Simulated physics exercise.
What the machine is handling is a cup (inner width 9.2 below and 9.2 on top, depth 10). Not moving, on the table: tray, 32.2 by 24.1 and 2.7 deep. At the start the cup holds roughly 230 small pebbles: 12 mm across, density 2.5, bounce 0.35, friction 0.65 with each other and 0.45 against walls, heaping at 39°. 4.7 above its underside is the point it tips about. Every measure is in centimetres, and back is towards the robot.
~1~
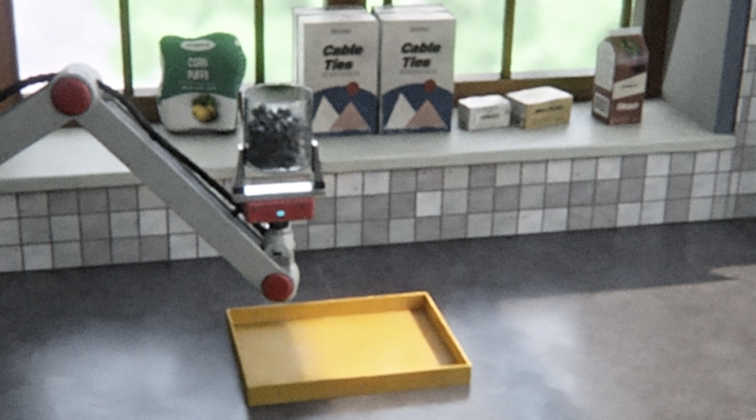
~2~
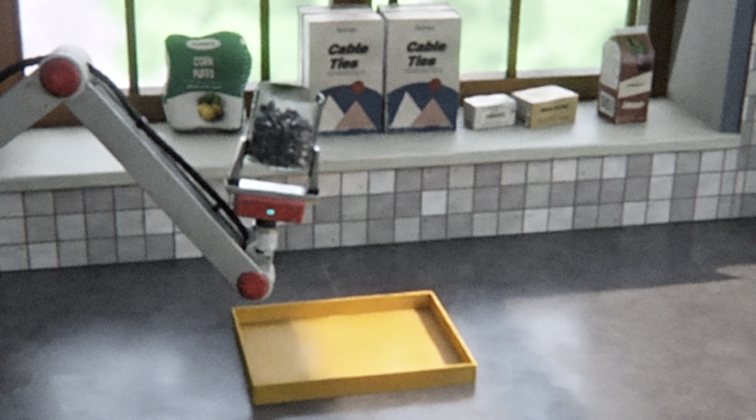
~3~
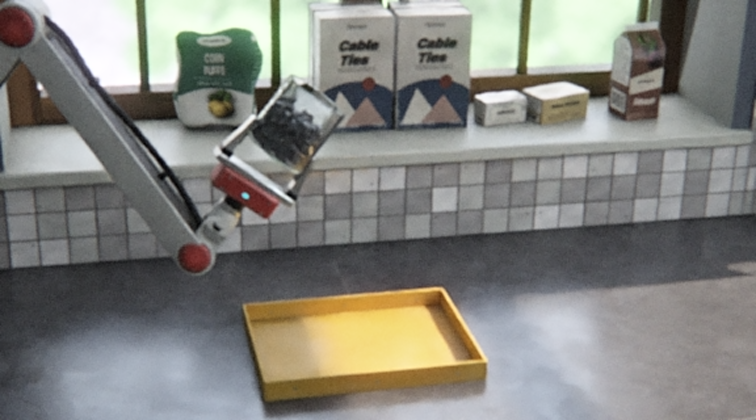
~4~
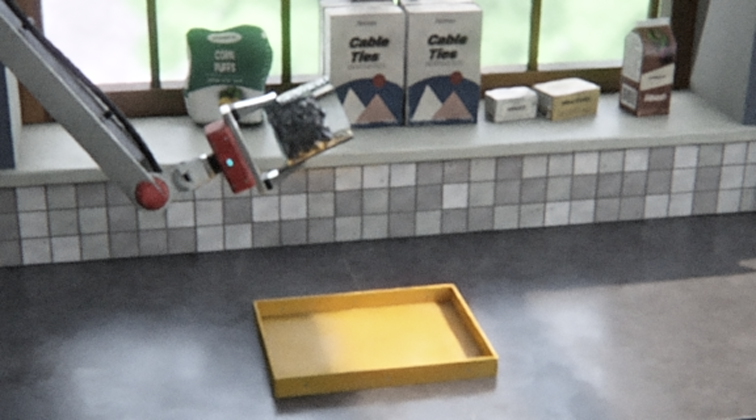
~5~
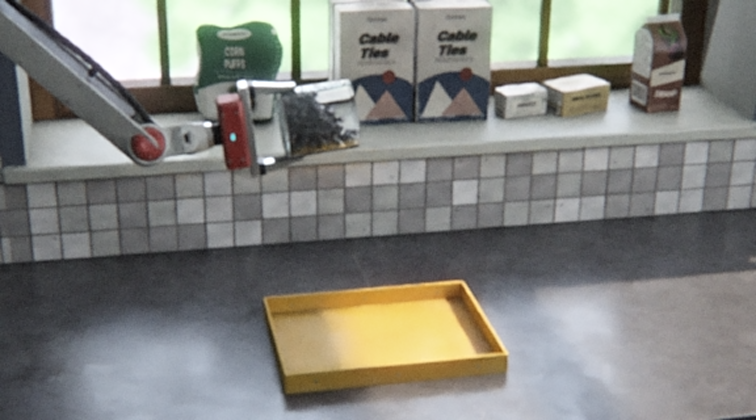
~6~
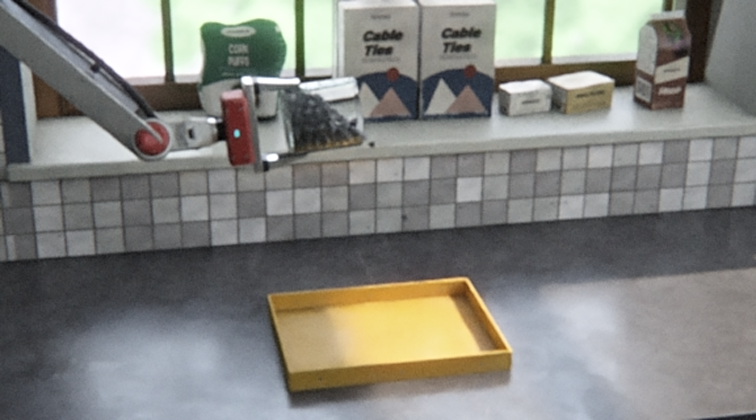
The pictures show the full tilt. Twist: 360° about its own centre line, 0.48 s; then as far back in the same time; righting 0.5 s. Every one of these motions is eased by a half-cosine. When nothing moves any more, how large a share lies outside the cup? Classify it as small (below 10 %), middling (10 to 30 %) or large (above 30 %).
Classified as middling.
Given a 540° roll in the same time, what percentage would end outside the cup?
In that case you'd get close to 20 per cent.
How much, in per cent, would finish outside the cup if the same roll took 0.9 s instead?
Then roughly 40 per cent.
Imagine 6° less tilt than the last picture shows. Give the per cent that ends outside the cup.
5 percent or so.
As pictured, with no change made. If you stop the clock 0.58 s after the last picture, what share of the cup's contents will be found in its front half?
60 %.
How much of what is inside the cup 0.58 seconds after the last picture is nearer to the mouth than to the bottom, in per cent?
Roughly 40 percent.
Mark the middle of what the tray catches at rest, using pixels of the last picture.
Centre: Close to (430, 339).
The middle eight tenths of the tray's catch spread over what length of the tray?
About 8 cm.
Then, 0.58 s on, tipped 85°, highest piece 40 above the table; 222 in the cup, 7 in the tray, 4 in flight or on a rim.
Then, 1.17 s on, tipped 54°, highest piece 38 above the table; 201 in the cup, 22 in the tray, 3 on the table or floor, 7 in flight or on a rim.
Then, 1.66 s on, upright, highest piece 41 above the table; 201 in the cup, 26 in the tray, 5 on the table or floor, 1 in flight or on a rim.
Then, 2.36 s on, upright, highest piece 41 above the table; 201 in the cup, 26 in the tray, 5 on the table or floor, 1 in flight or on a rim.
In the end, 201 in the cup, 26 in the tray, 5 on the table or floor, 1 in flight or on a rim. That is 14 % outside the cup.
